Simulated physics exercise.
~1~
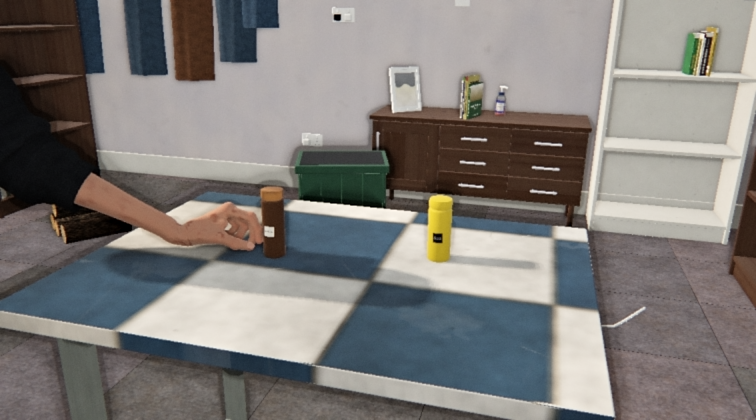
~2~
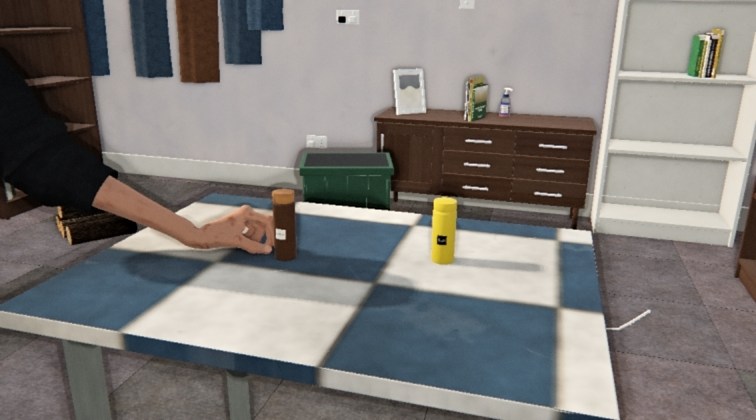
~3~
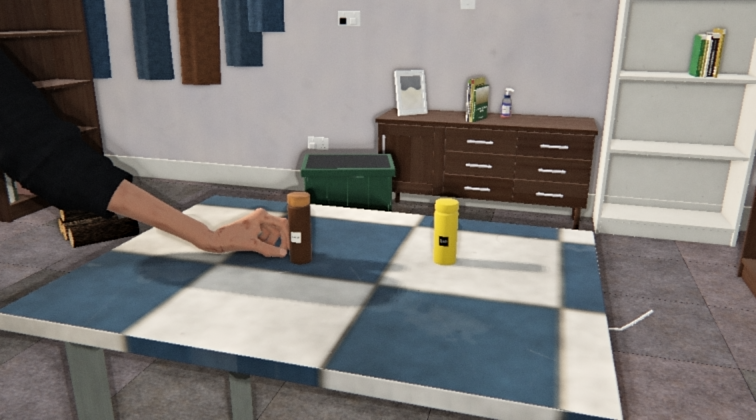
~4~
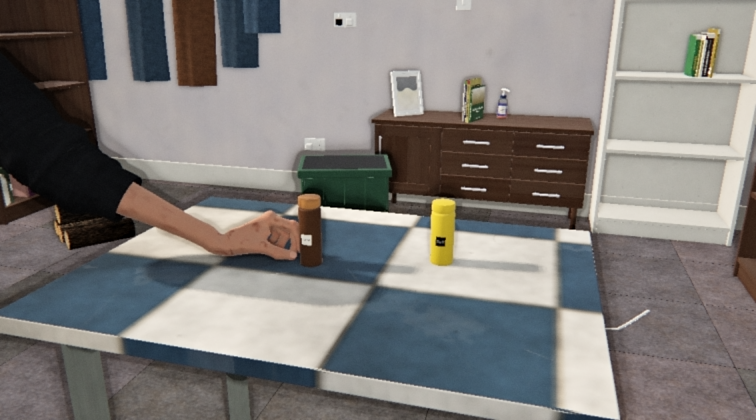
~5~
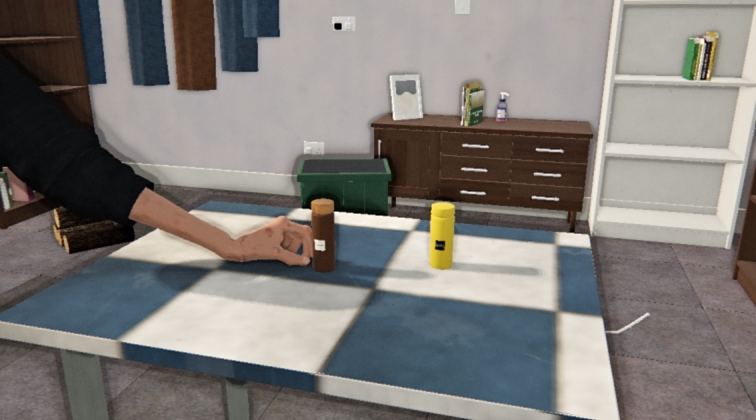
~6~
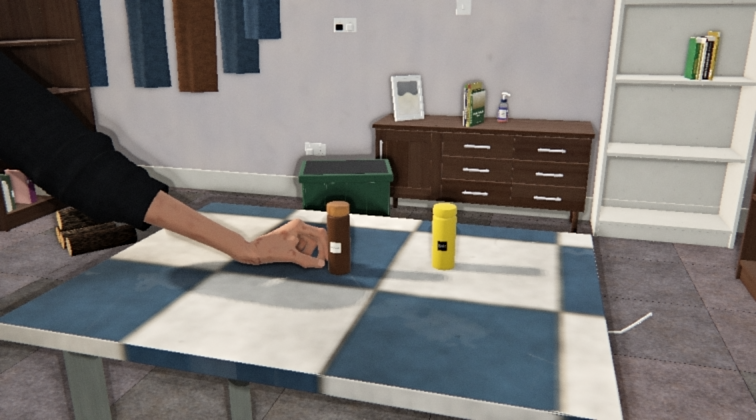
A hand reached in from the left and slowly pushed a brown shaker to the right across a blue and white checkered table, bringing it closer to a yellow shaker that stayed put, and the brown one ended up still standing upright.
